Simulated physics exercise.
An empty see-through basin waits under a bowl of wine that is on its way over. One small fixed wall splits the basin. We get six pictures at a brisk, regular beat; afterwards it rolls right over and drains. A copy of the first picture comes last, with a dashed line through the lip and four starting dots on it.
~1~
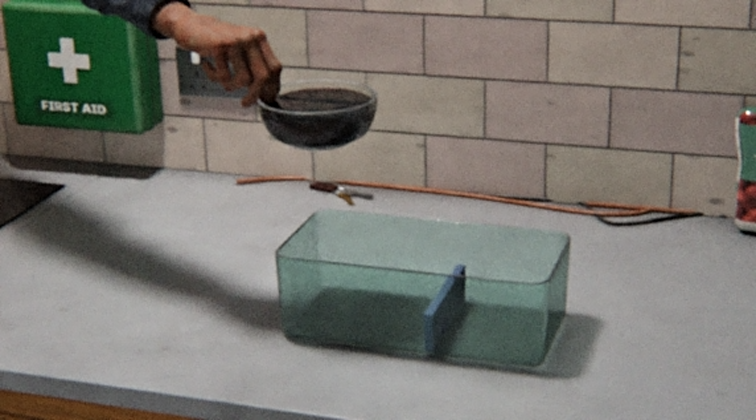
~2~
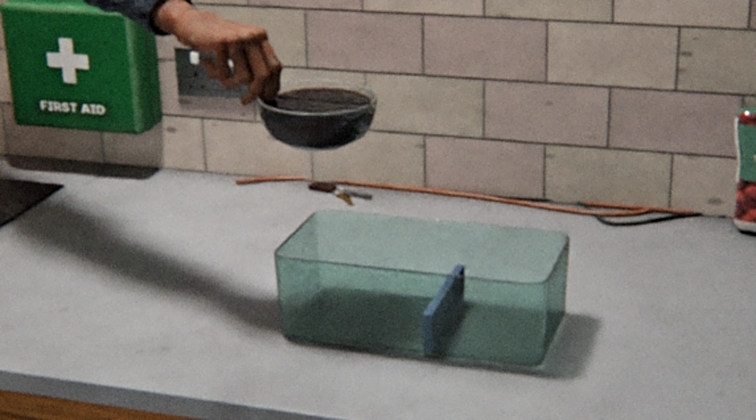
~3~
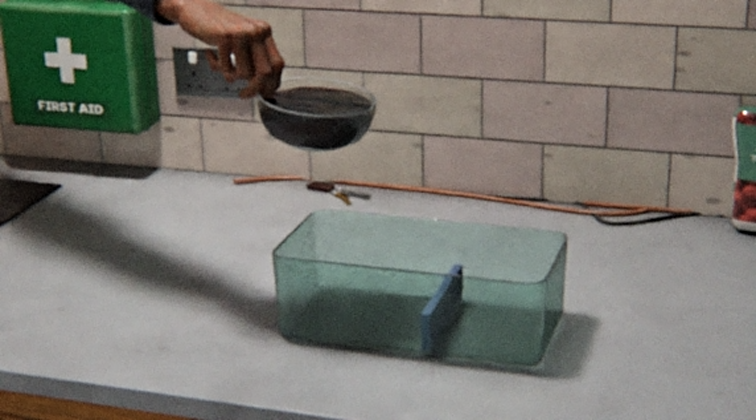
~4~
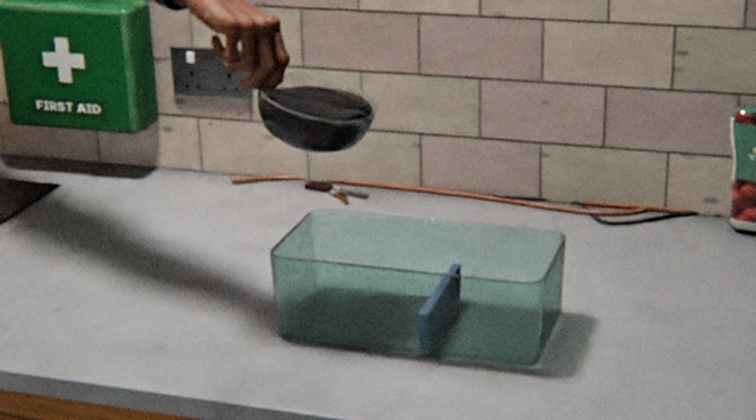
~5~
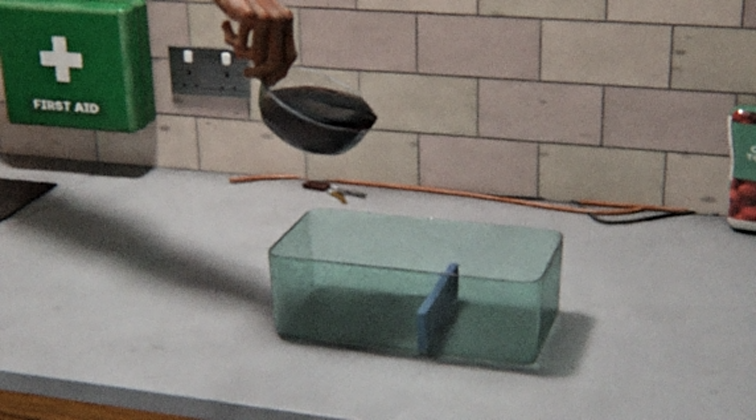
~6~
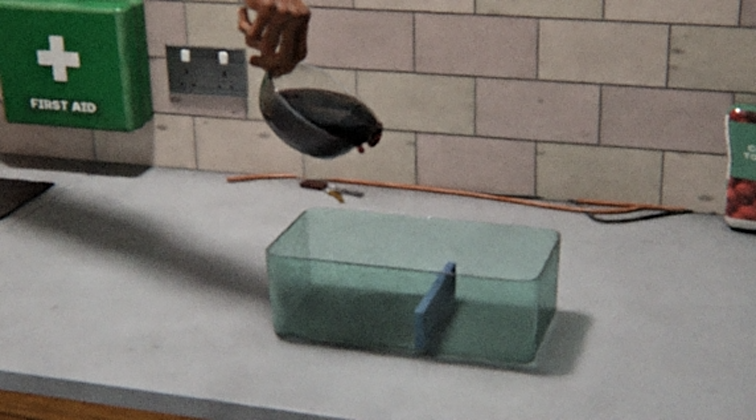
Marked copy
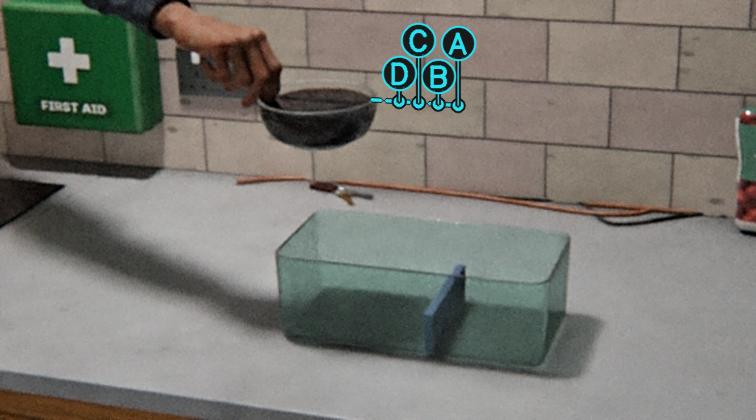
A hand held a glass bowl of dark liquid above an empty see-through basin with a blue divider, then tilted it steadily to the right until the liquid began coming over the lip.
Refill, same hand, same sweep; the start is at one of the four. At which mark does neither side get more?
Take D.
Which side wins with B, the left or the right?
The right one.
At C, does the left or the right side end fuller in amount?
The right one.
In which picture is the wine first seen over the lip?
In picture 5.
On the marked copy, A at (458, 105); B at (438, 104); C at (418, 102); D at (399, 101).
For dot A, about 9 % ends left of the wall and 85 % right of it; 6 % is lost outside.
For dot B, about 15 % ends left of the wall and 81 % right of it; 3 % is lost outside.
For dot C, about 25 % ends left of the wall and 74 % right of it.
For dot D, about 50 % ends left of the wall and 48 % right of it.
